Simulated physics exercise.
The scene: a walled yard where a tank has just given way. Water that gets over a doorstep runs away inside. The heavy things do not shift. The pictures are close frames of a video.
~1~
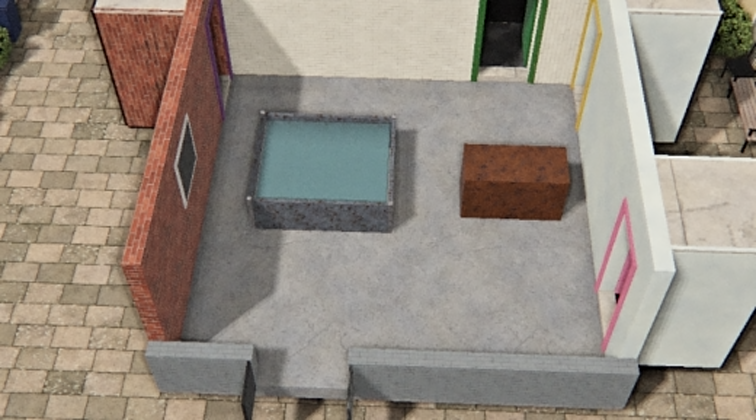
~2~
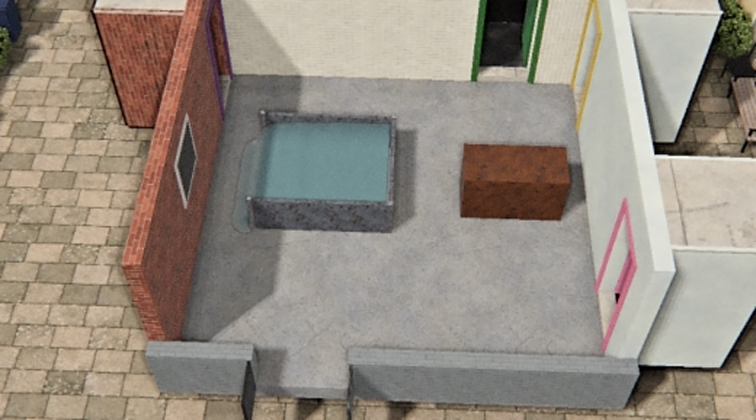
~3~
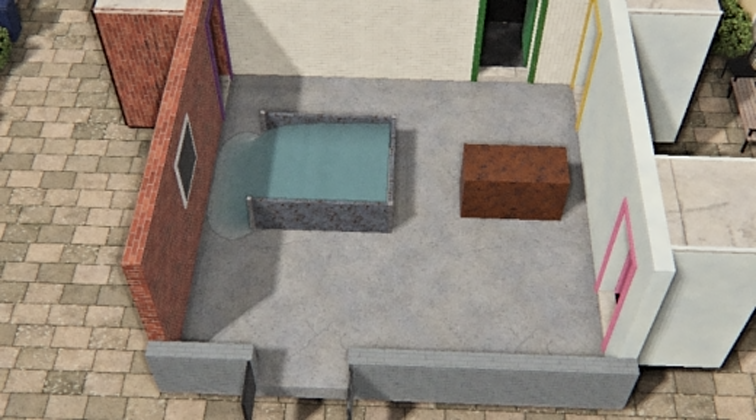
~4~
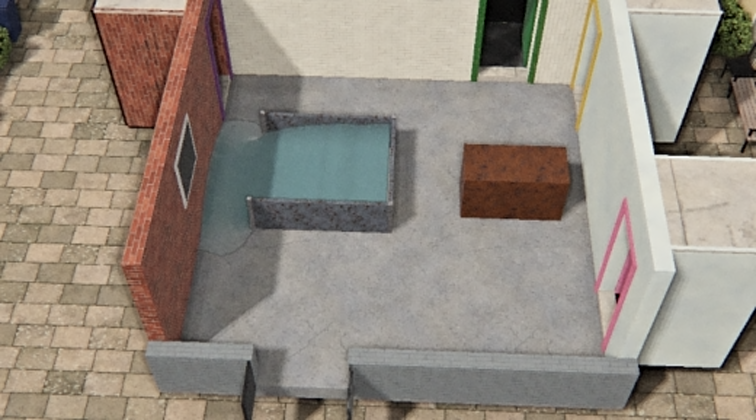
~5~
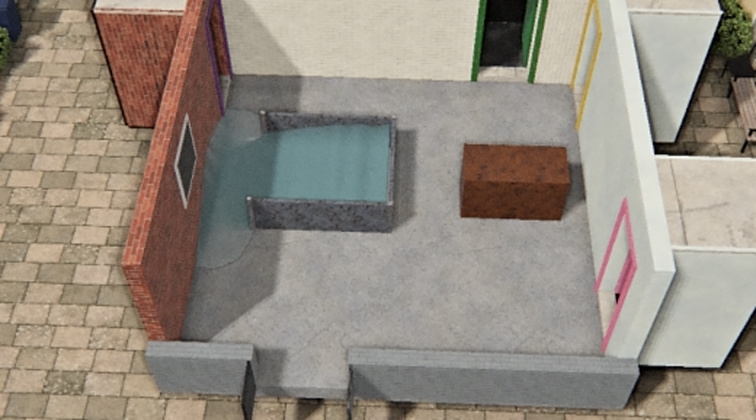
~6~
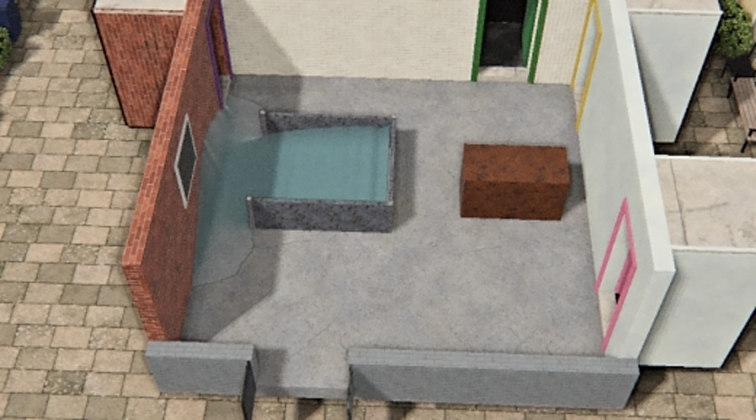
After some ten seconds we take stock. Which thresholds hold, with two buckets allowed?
One by one: The yellow door stays under that; the green door stays under that; the pink door stays under that; the purple door takes more than that.
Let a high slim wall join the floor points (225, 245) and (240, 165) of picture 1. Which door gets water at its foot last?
Last comes the pink-painted one.
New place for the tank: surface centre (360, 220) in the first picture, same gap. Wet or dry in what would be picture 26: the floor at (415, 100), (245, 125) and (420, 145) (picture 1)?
One after the other: Flooded, awash, clear.
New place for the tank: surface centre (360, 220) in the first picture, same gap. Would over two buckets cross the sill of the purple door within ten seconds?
One by one: The purple one takes more.
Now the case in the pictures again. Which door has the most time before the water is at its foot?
It is the door marked pink.
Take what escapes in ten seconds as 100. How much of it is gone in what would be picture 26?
Near 45 in a hundred.
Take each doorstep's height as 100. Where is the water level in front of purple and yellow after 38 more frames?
Near 100 and 80 in a hundred.
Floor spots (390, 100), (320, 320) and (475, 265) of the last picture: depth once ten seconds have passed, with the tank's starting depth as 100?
In turn 4, 4 and 8 in a hundred.
A moment on, water covers 20 % of the floor; the yellow door not reached, the green door not reached, the pink door not reached, the purple door wet at the sill, nothing in.
Next, water covers 30 % of the floor; the yellow door not reached, the green door not reached, the pink door not reached, the purple door under two buckets in.
Then, water covers 55 % of the floor; the yellow door not reached, the green door wet at the sill, nothing in, the pink door not reached, the purple door over two buckets in.
Later, water covers 90 % of the floor; the yellow door wet at the sill, nothing in, the green door wet at the sill, nothing in, the pink door wet at the sill, nothing in, the purple door over two buckets in.
In the end, water covers 95 % of the floor; the yellow door wet at the sill, nothing in, the green door wet at the sill, nothing in, the pink door under two buckets in, the purple door over two buckets in.
